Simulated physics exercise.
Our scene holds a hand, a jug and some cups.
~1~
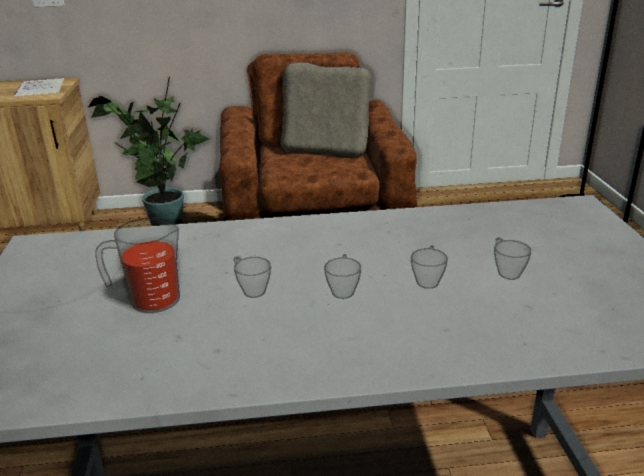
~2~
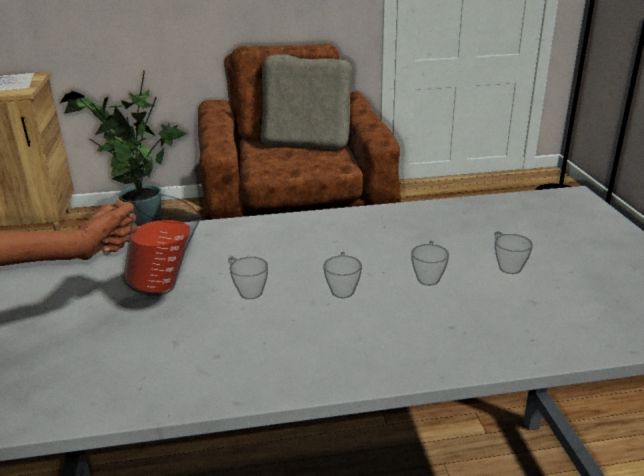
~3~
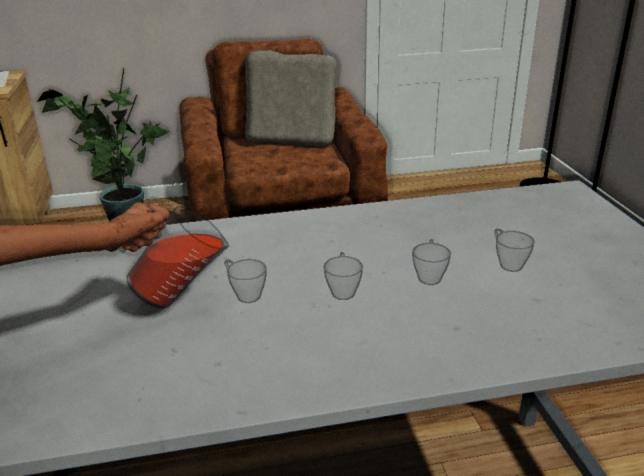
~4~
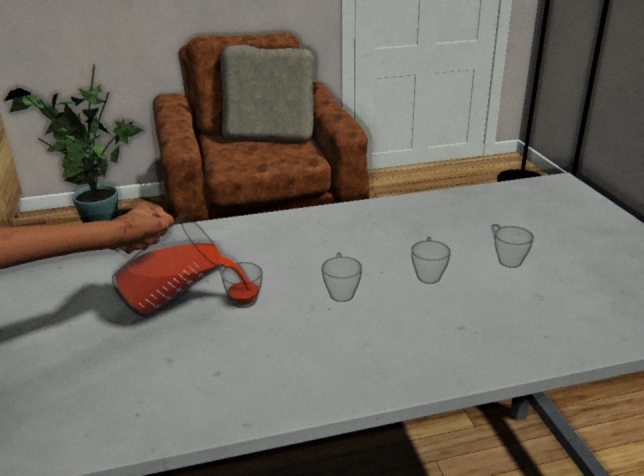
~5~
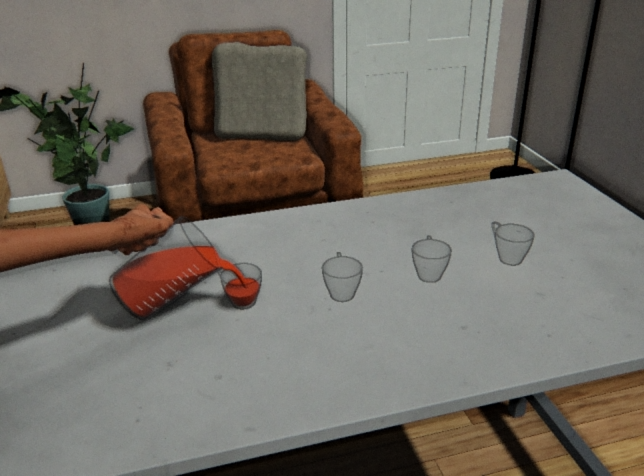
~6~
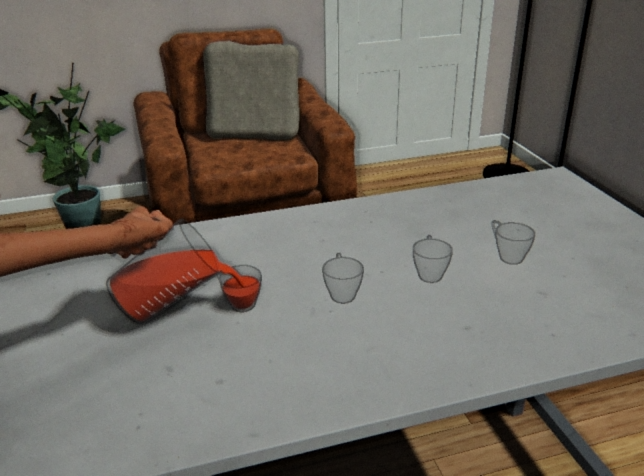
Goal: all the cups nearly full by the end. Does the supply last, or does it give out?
The supply keeps up.
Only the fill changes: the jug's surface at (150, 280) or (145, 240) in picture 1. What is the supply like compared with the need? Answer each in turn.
Insufficient; sufficient.
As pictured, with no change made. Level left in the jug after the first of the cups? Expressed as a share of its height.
About 55 per cent.
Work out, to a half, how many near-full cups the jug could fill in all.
Tally: Around 5.0.
Shortly, the first is about three quarters full.
Then, the first is done and the jug has about three quarters of its load.
At the finish, all four are full and about a quarter of the tomato juice is over.
